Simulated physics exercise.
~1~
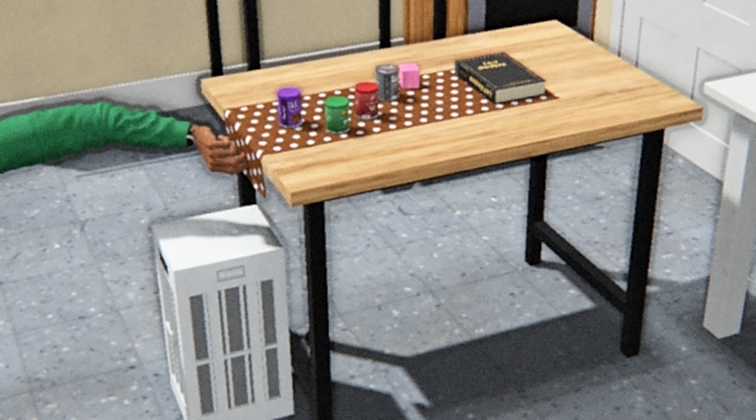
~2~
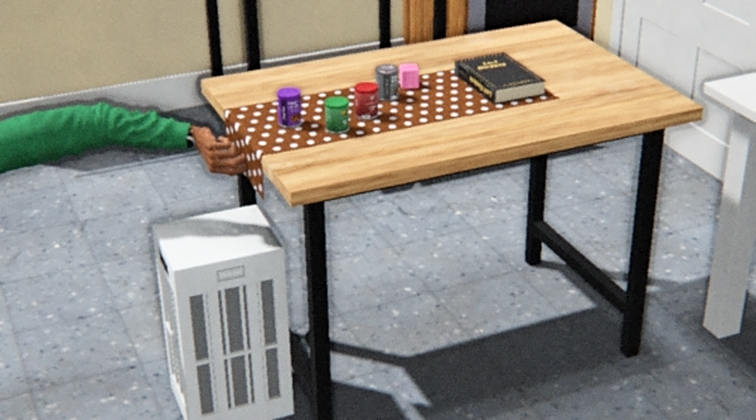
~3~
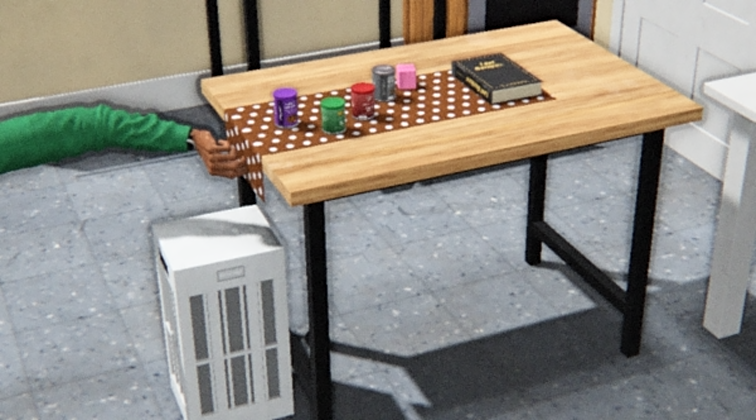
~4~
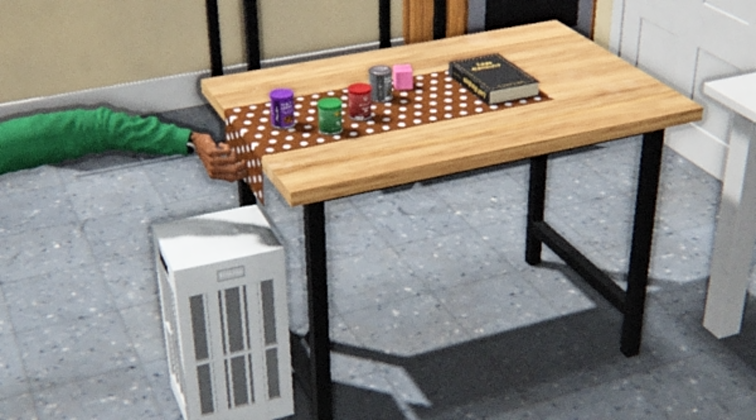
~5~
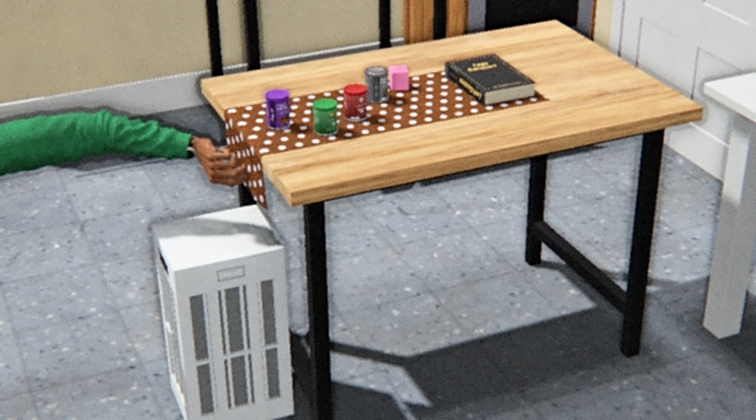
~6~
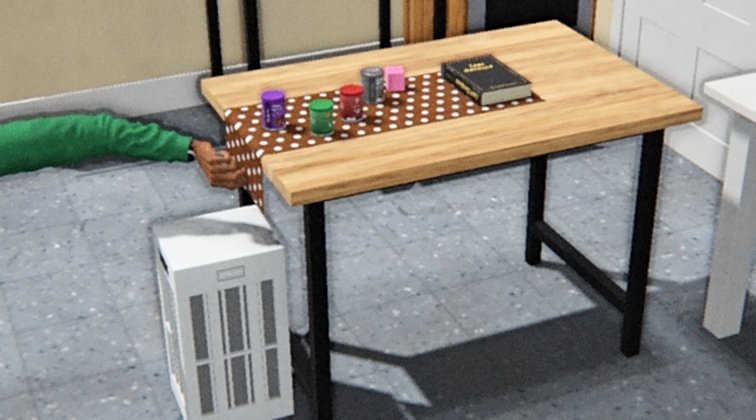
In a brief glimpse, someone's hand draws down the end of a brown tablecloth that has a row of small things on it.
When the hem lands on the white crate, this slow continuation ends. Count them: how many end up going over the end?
The count is one.
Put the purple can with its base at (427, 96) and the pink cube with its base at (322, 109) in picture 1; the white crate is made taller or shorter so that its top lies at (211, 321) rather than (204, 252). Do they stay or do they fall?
The purple can stays aboard, and the pink cube does not stay aboard.
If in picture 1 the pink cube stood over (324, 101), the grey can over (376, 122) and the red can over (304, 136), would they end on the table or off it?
The pink cube keeps its place on top, the grey can keeps its place on top, the red can goes over.
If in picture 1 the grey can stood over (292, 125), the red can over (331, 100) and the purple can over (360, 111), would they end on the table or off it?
The grey can is lost, the red can stays aboard, the purple can stays aboard.
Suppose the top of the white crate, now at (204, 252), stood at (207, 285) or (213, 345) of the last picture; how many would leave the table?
Result: 2; 4.
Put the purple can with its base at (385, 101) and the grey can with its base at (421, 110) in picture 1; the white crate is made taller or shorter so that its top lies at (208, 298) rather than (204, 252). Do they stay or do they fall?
The purple can stays aboard, and the grey can stays aboard.
Early on, hem near (247, 214); all still up.
Midway, hem on the crate; purple can gone.
Finally, hem on the crate; purple can gone. The answer is one.
